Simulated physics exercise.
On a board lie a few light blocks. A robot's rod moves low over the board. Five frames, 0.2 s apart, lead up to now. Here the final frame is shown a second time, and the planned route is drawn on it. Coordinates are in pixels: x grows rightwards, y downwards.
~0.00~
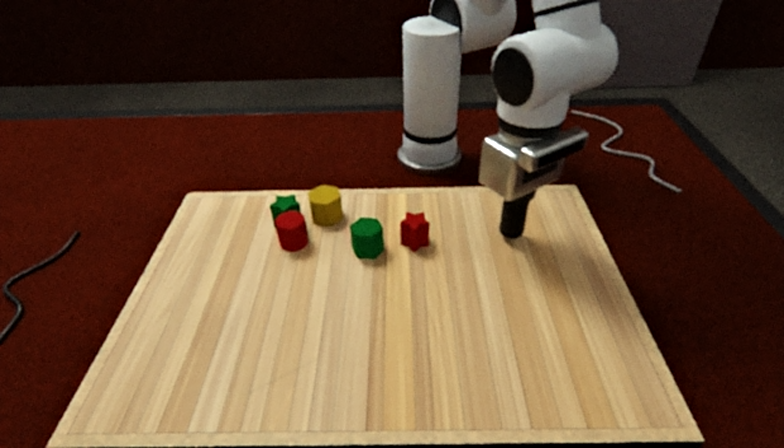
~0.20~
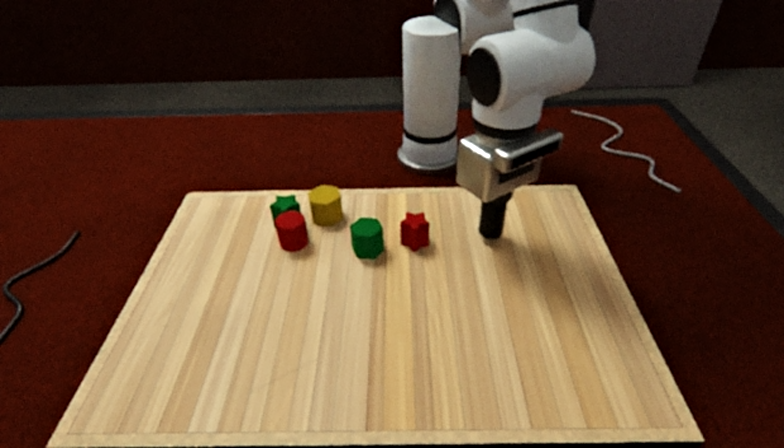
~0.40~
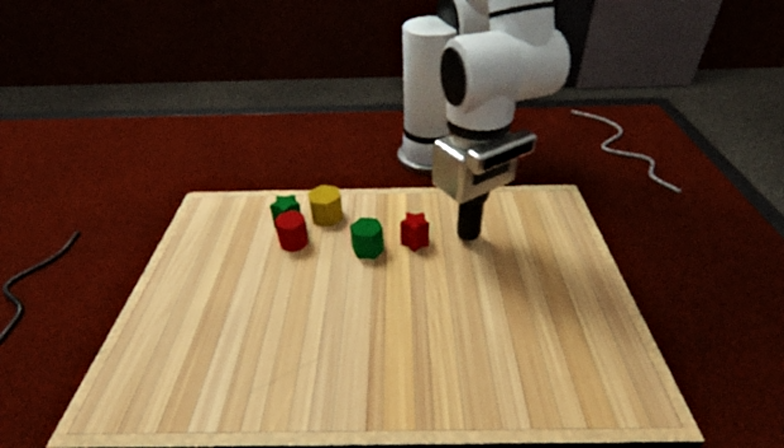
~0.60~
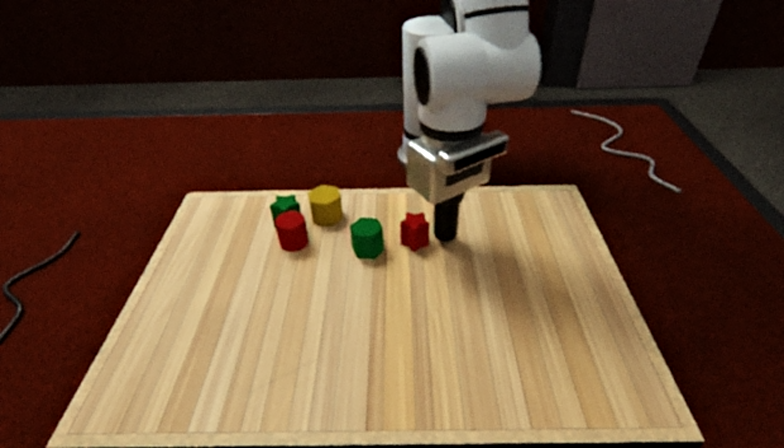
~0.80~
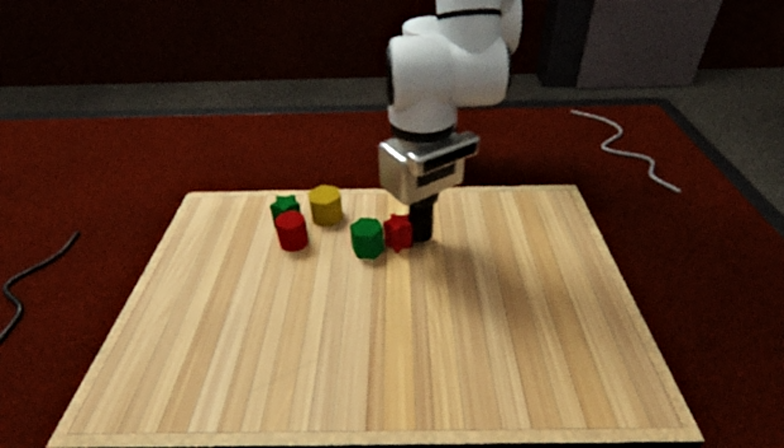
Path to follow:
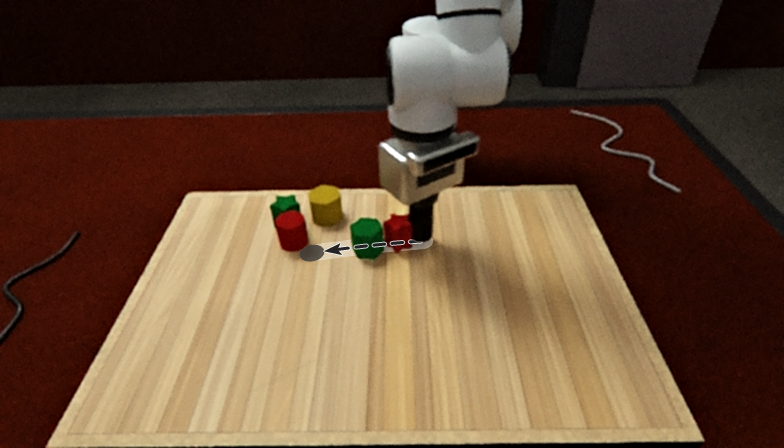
The video shows a robot arm moving its black rod leftward, low over a wooden board holding red, green and yellow blocks, until the rod meets the red star and pushes it left beside the green six-sided block.
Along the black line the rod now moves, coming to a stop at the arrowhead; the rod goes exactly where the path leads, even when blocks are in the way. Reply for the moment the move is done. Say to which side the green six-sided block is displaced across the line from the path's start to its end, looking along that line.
Off to the left side.
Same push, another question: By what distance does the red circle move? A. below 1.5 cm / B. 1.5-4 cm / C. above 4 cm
Option B.
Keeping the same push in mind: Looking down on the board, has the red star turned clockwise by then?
It seems so.
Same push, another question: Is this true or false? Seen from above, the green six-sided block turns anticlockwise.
True
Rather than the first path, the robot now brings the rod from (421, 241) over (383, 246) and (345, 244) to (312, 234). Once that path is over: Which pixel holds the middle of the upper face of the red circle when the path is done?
Somewhere near (262, 222).
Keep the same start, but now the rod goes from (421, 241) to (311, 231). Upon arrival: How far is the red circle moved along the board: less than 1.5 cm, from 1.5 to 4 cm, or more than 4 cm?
The best fit is 1.5 to 4 cm.
Path on the board, from (421, 241) to (312, 253).
What follows on the original path. One third of the way, rod (384, 239); green six-sided block (337, 230), turned 45° anticlockwise; red star (361, 219), turned 15° clockwise.
Two thirds of the way, rod (347, 243); green six-sided block (302, 236), turned 90° anticlockwise; red star (324, 221), turned 25° clockwise.
At the end, rod (311, 247); green star (280, 200), turned 35° clockwise; red circle (270, 217); green six-sided block (282, 242), turned 120° anticlockwise; red star (294, 220), turned 55° clockwise.
